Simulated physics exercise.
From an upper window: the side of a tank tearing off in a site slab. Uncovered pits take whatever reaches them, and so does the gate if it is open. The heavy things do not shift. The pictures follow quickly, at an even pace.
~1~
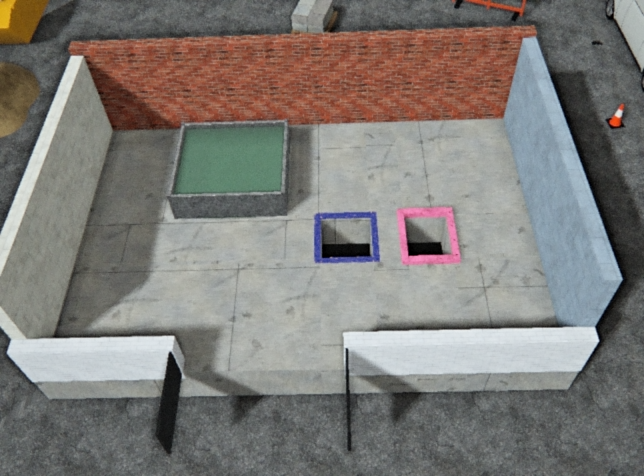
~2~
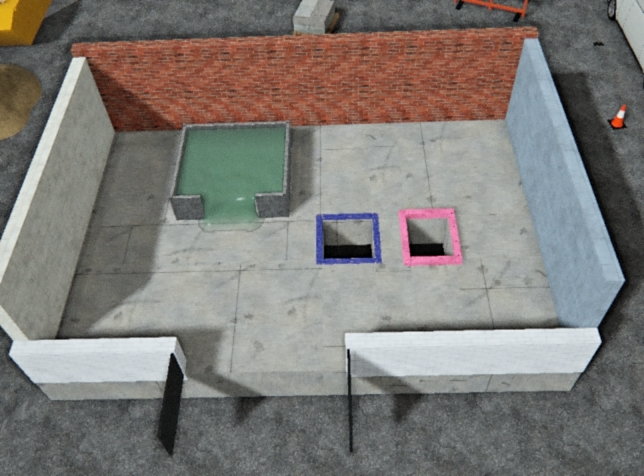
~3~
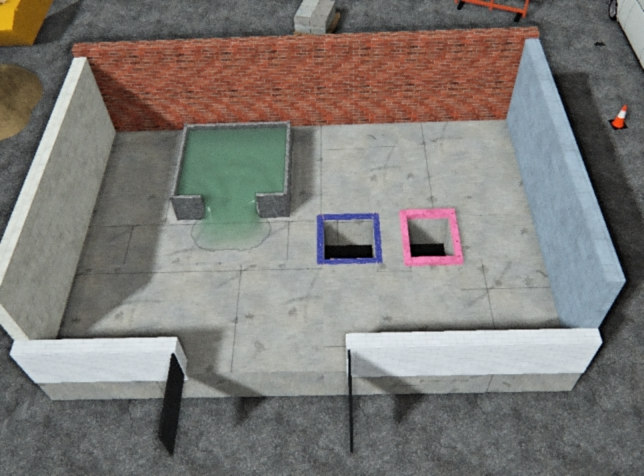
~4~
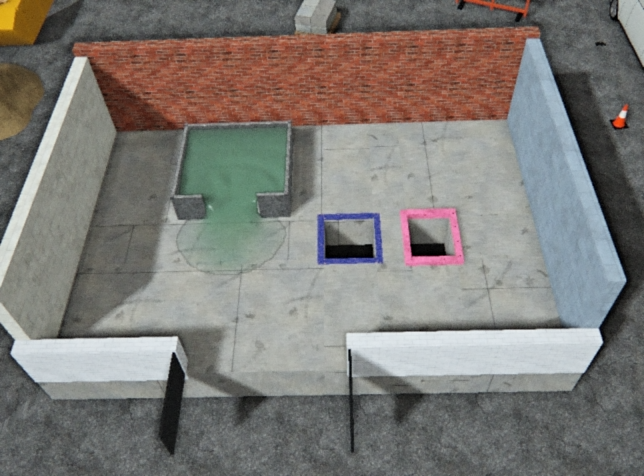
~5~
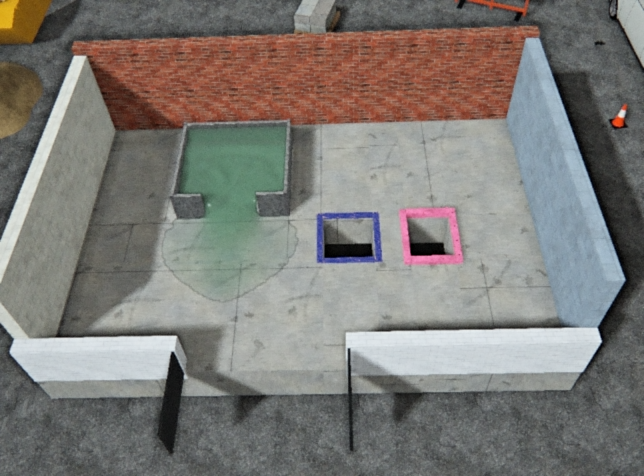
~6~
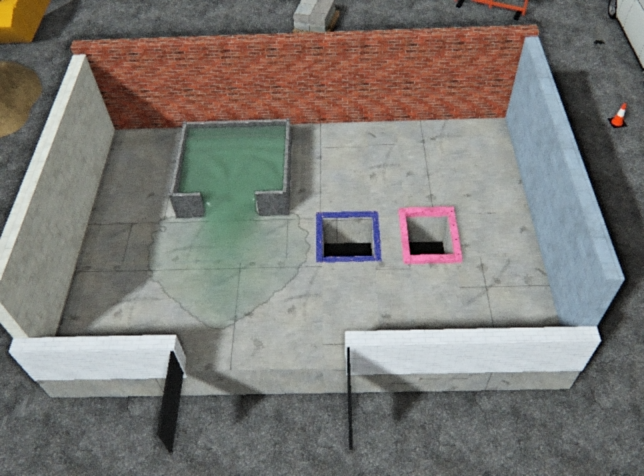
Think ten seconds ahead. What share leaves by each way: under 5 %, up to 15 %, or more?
The gate takes over 15 %; the blue pit takes under 5 %; the pink pit takes under 5 %.
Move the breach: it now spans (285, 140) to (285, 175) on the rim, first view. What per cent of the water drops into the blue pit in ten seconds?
Roughly, in per cent: Blue 12.
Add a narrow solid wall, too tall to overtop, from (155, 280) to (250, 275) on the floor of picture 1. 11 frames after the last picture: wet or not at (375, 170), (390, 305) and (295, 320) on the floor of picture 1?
In turn: Clear, awash, flooded.
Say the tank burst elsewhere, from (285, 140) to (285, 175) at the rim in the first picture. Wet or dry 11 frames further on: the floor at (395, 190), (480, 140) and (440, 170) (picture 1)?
As listed: Wet, awash, under water.
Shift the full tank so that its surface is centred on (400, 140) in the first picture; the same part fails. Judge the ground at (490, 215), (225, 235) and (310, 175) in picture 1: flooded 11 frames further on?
In turn: Covered, no water, clear.
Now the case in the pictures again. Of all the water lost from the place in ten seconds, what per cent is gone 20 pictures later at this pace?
Some 45 per cent.
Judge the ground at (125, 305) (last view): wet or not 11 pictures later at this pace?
Verdict: Wet.
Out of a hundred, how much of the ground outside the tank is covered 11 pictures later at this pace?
Some 30 per cent.
A moment on, water covers 25 % of the floor; the gate 2 %, the blue pit 0 %, the pink pit 0 %.
Next, water covers 30 % of the floor; the gate 9 %, the blue pit 0 %, the pink pit 0 %.
Then, water covers 35 % of the floor; the gate 20 %, the blue pit 0 %, the pink pit 0 %.
Later, water covers 55 % of the floor; the gate 33 %, the blue pit 0 %, the pink pit 0 %.
In the end, water covers 60 % of the floor; the gate 44 %, the blue pit 1 %, the pink pit 0 %.
